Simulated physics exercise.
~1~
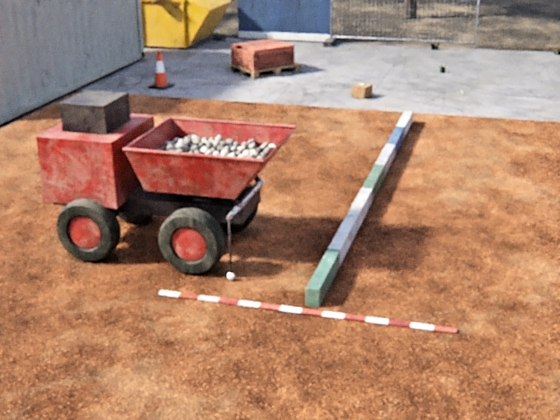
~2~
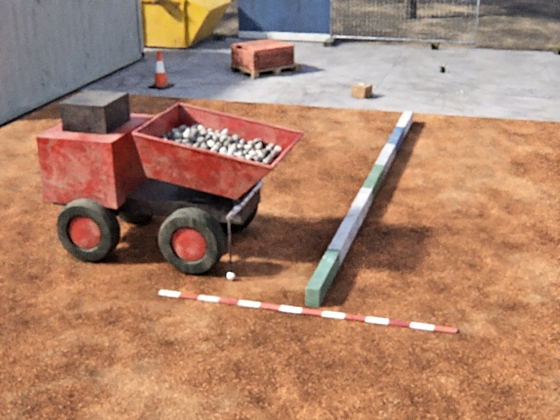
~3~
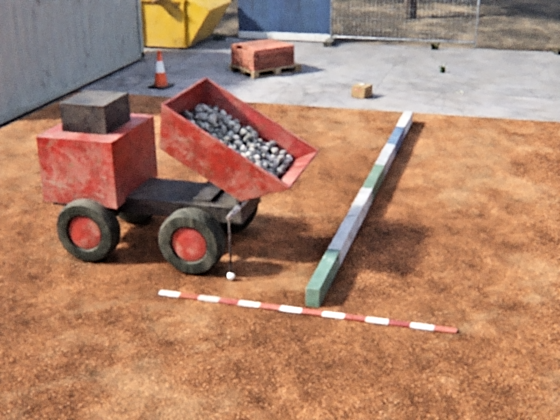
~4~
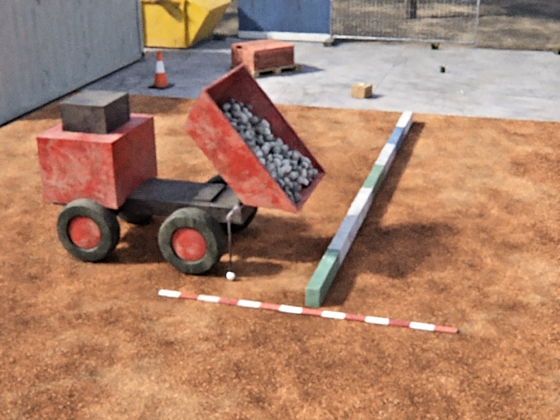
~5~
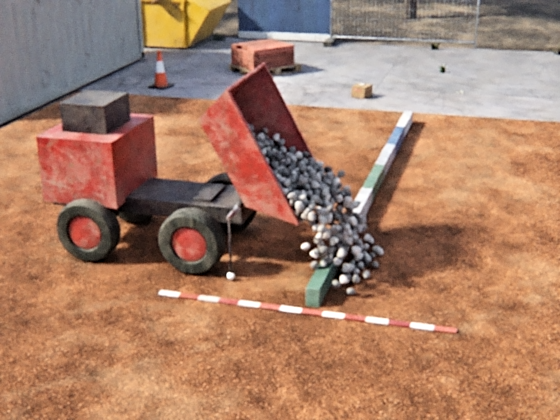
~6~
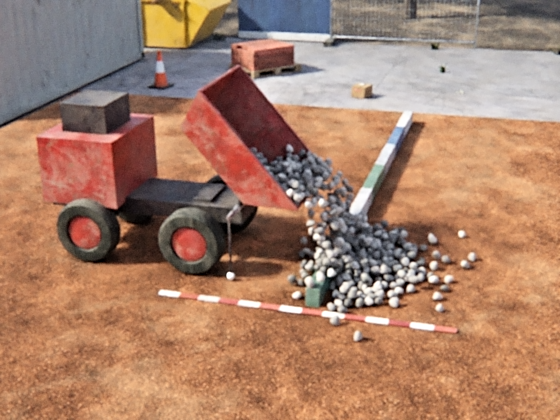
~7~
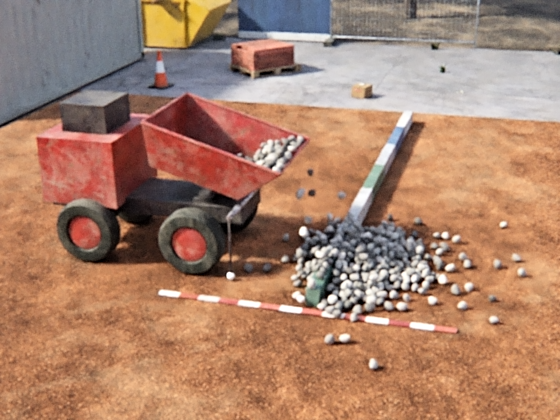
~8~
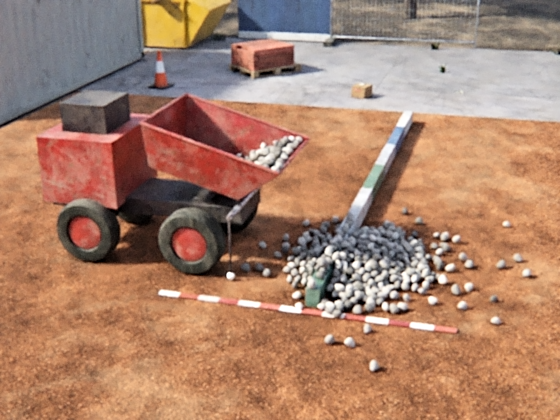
A red toy-like dumper with black tyres stands at the left of a rusty-orange dirt yard, seen from above and to the side, its skip filled with smooth grey stones. A low green, white and grey kerb runs away to its right, with a red-and-white banded pole in front and a traffic cone and yellow container behind. The skip tilts steeply towards the right, and stones pour out across the kerb's near end. It then swings partly back down, still holding some stones. A wide heap lies around the kerb, mostly beyond it, with strays scattered about.
